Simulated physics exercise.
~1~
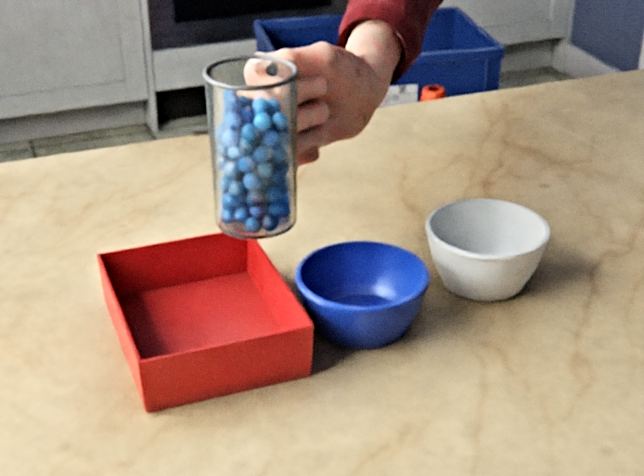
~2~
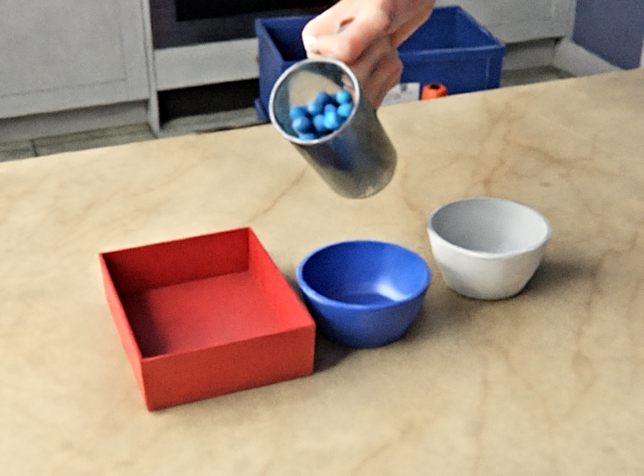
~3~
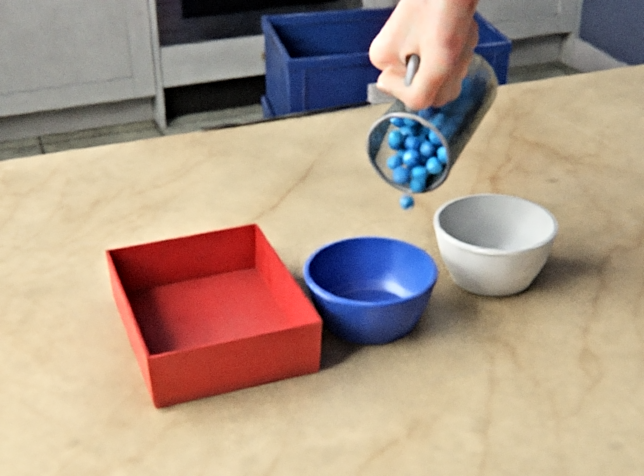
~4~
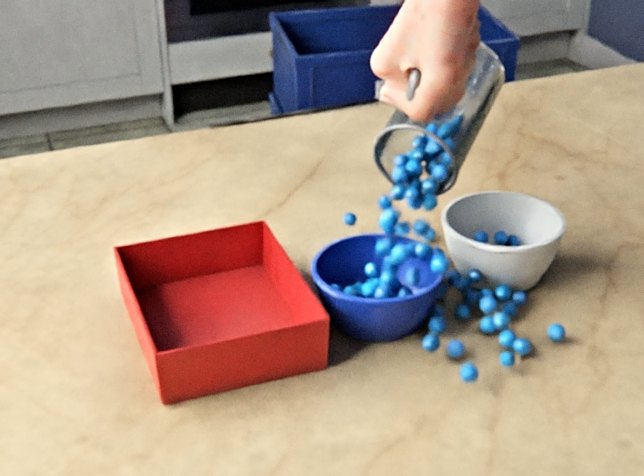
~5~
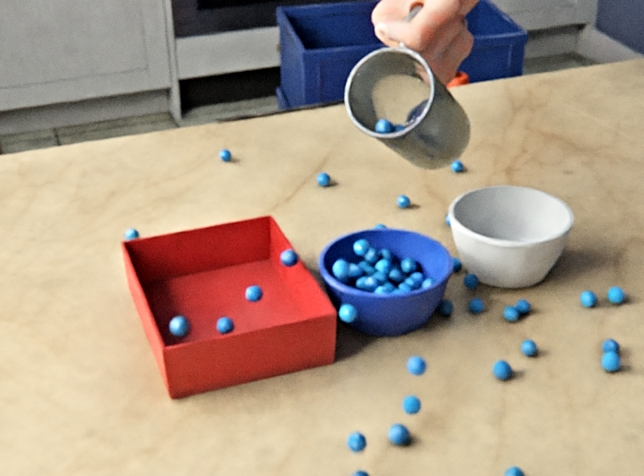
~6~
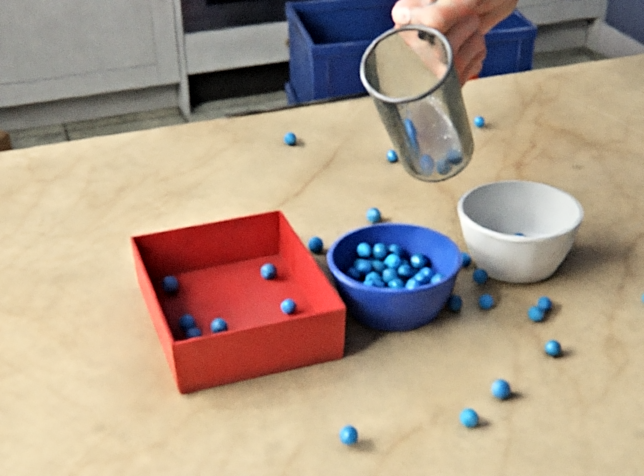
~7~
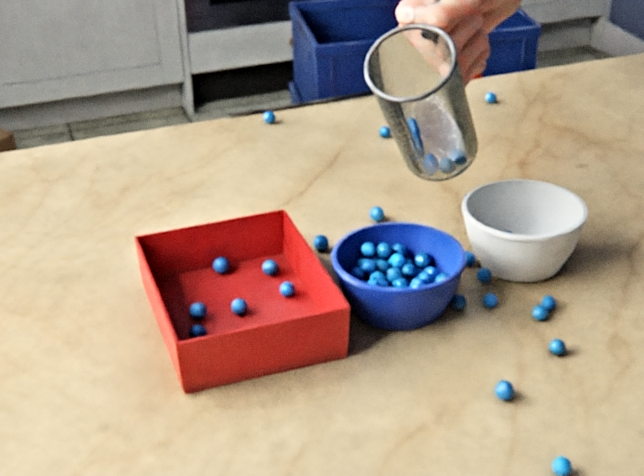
Blue beads spilled across the table as a hand moved a clear cup to the right and tipped it, many landing in the blue bowl, some scattering outside, and a few ending in the red tin, before the cup was turned partly back up.
